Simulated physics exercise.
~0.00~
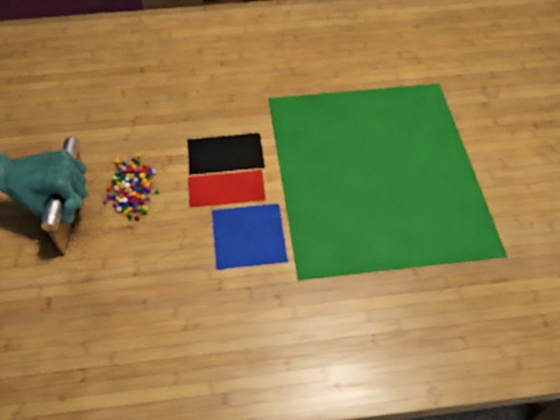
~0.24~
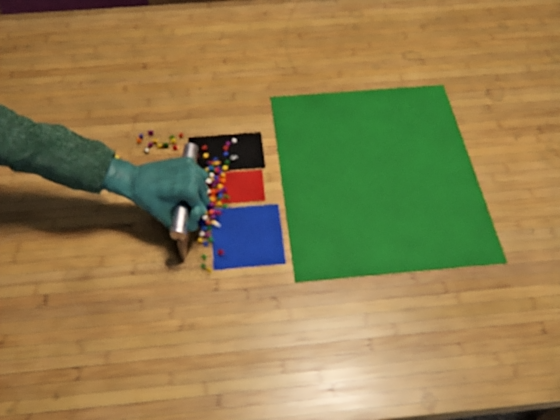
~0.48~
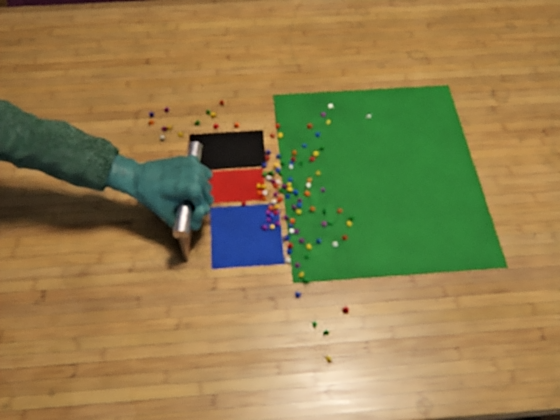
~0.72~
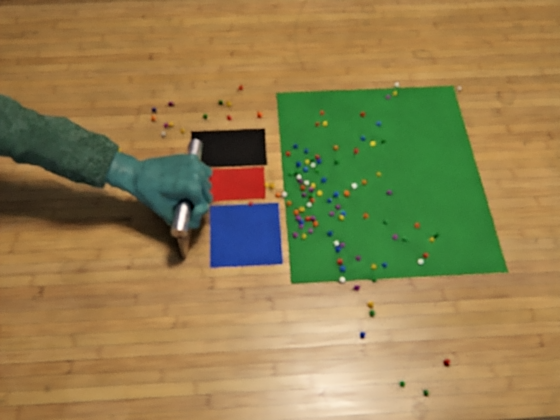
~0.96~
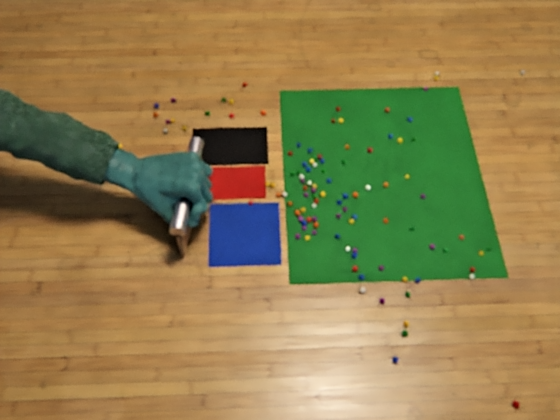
Gloved hand pushing a scraper rightwards into colourful beads, then stopping as they scatter over the mats, most ending on green.
